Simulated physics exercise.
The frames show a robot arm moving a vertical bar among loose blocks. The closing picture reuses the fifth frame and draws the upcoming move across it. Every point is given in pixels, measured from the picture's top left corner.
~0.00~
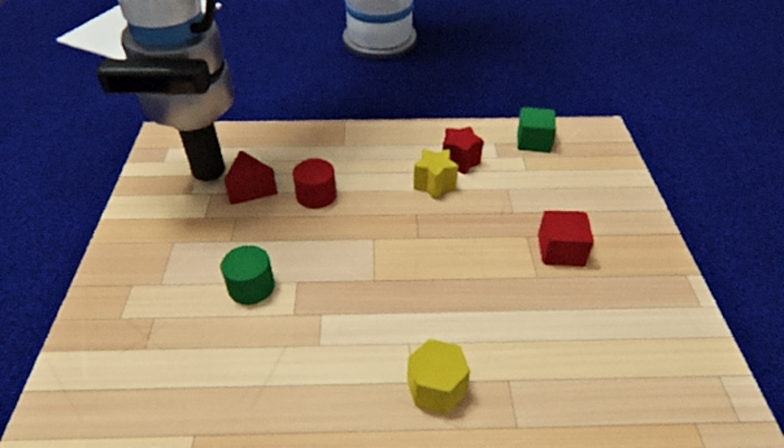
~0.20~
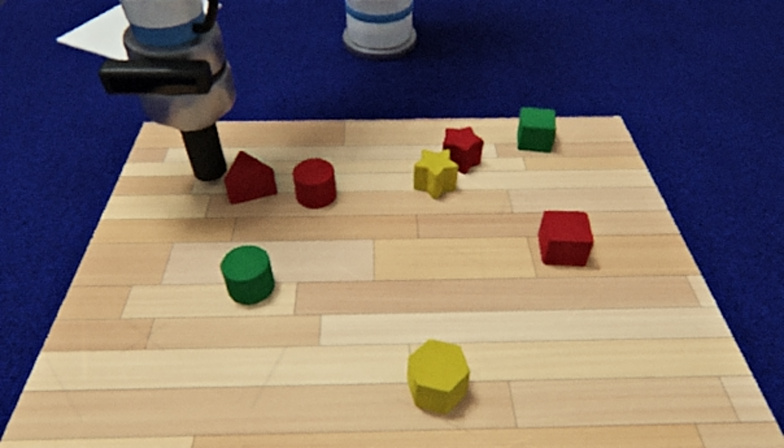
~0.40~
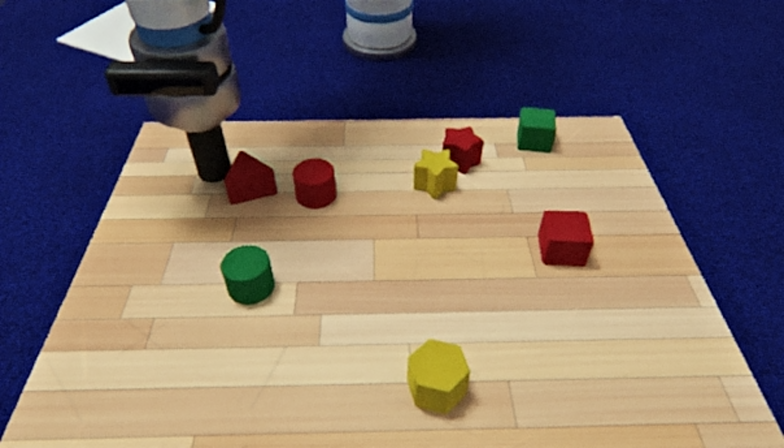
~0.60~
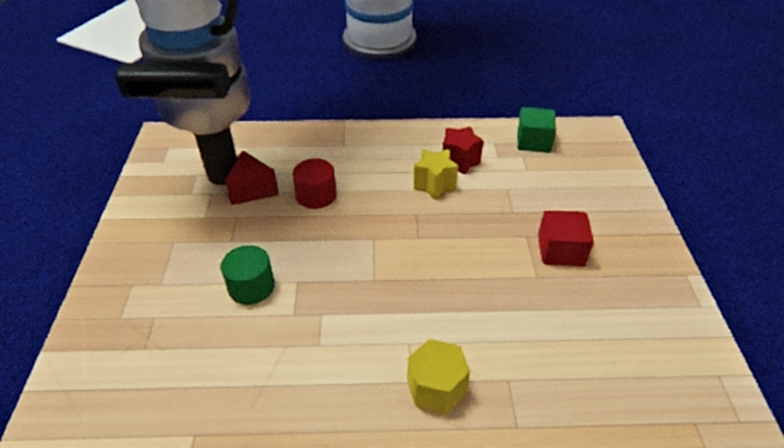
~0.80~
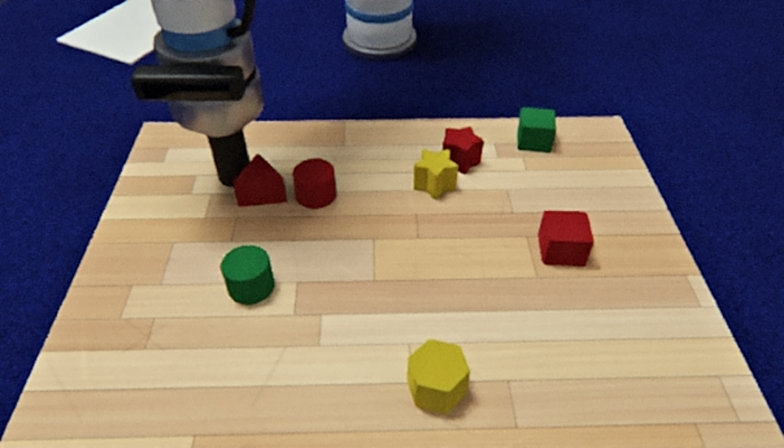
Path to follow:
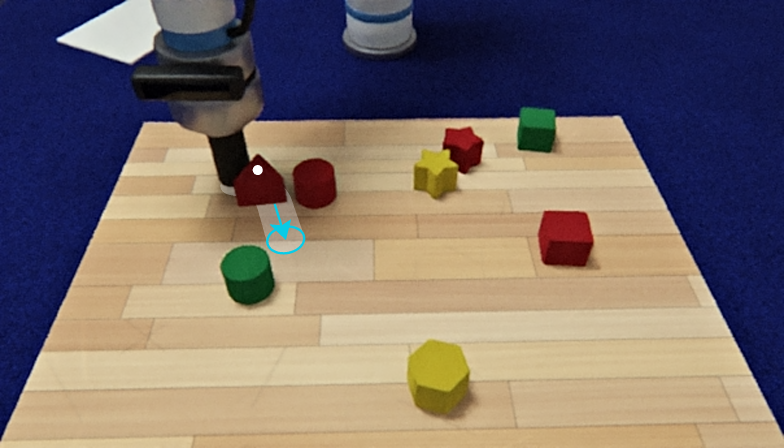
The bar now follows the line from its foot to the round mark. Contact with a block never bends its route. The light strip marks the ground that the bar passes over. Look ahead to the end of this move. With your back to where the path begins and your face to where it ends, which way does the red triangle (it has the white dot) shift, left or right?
The shift is to the left of that direction.
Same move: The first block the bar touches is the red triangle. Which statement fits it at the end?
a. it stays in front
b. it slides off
b: It slides off.
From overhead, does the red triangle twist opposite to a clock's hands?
Final answer: Yes.
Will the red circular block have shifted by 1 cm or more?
Yes, I think so.
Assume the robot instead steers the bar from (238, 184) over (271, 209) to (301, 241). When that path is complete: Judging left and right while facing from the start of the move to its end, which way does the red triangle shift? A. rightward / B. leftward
B (leftward)
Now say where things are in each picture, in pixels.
The first frame shows lower end of the bar at (209, 170), tops of blocks, green circular block at (245, 262), red triangle at (246, 166), red circular block at (313, 170).
The second frame shows bar at (210, 171), blocks as before.
The third frame shows bar at (215, 172), blocks as before.
The fourth frame shows bar at (224, 174), blocks as before.
The fifth frame shows bar at (236, 177), green circular block at (245, 262), red triangle at (258, 170), red circular block at (313, 170).
The drawn path runs from (238, 184) by way of (267, 193) and (278, 215) to (286, 240); the dot is on the red triangle.
On the path given first. One third of the way, bar at (266, 186); red triangle at (286, 183), turned 25° clockwise; red circular block at (321, 171).
Two thirds of the way, bar at (277, 208); red triangle at (305, 200), turned 10° anticlockwise; red circular block at (325, 171).
At the end, bar at (284, 232); green circular block not moved; red triangle at (317, 206), turned 30° anticlockwise; red circular block at (325, 171).
